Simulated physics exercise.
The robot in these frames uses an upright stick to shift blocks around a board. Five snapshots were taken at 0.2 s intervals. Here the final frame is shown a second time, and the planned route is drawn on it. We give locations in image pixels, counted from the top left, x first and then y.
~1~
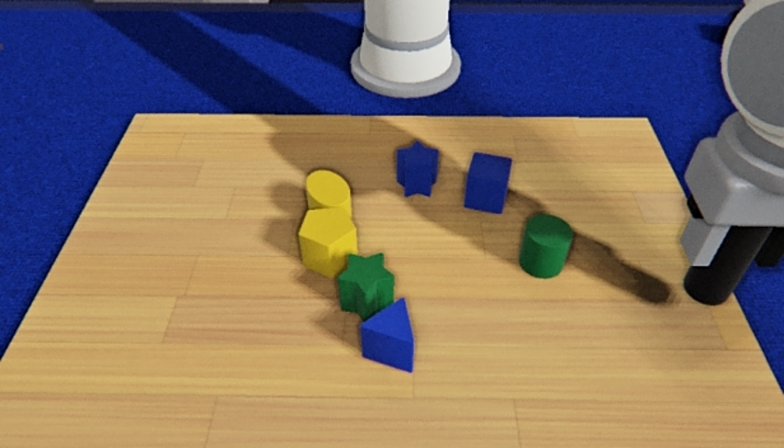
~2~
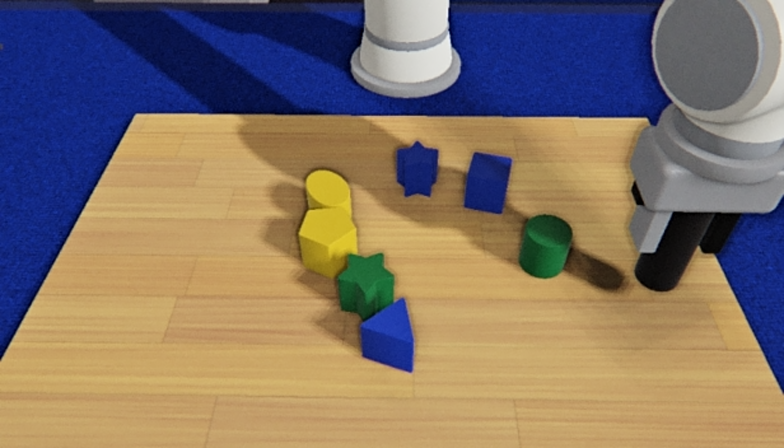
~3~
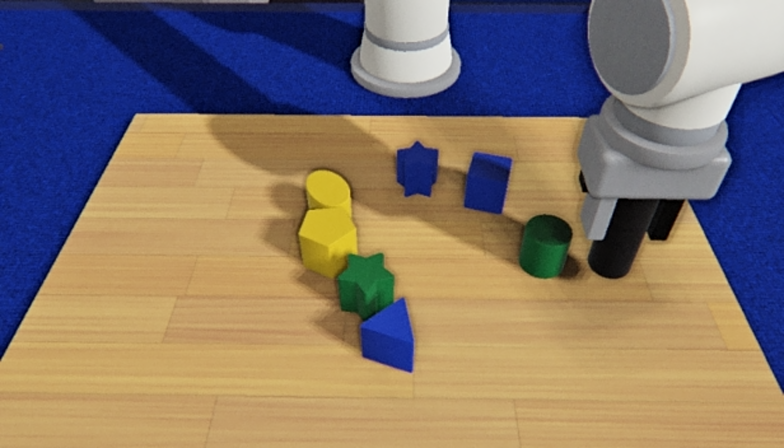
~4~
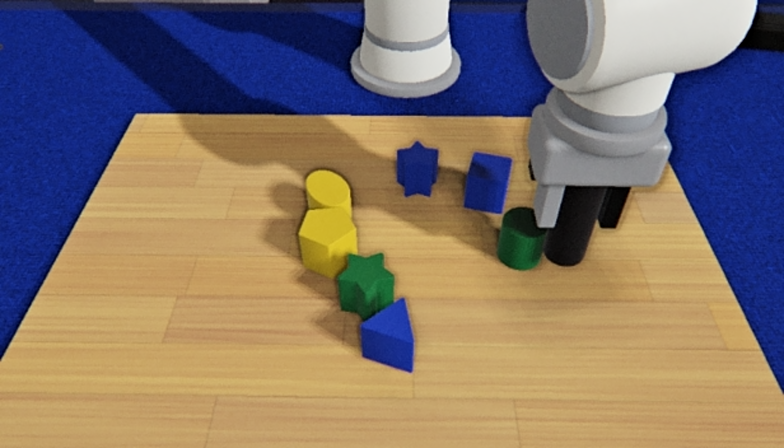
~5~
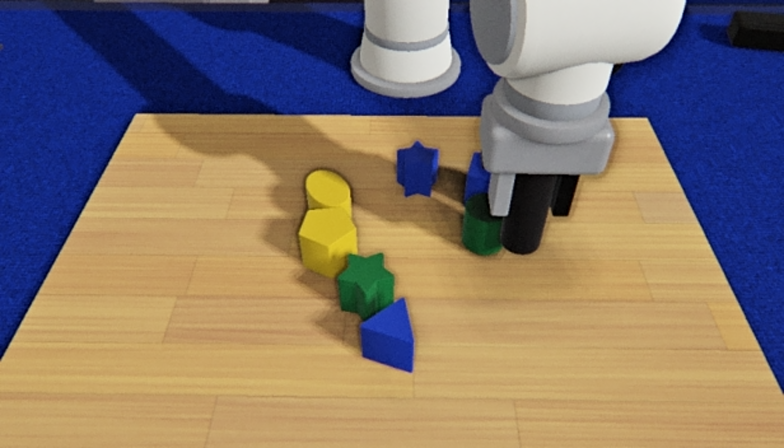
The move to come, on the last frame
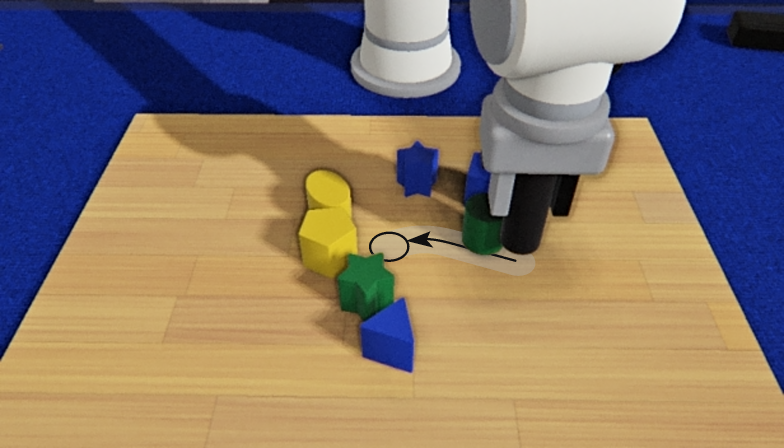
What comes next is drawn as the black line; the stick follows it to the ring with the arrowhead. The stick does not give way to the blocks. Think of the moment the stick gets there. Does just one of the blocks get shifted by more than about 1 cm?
I expect so.
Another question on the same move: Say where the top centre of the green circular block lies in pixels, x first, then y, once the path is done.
Most likely (435, 179).
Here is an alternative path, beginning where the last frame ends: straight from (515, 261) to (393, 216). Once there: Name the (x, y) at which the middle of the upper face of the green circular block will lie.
Its top face will be centred at roughly (421, 164).
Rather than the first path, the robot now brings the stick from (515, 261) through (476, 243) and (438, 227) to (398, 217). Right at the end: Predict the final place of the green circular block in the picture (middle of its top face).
For the centre of its top, I'd go with (412, 160).
The line goes from (515, 261) through (472, 249) and (430, 239) to (389, 246).
The first path, step by step. One third of the way, stick (475, 230); green circular block (455, 191).
Two thirds of the way, stick (431, 221); green circular block (435, 179).
At the end, stick (389, 228); yellow five-sided block unmoved; green circular block (435, 179).
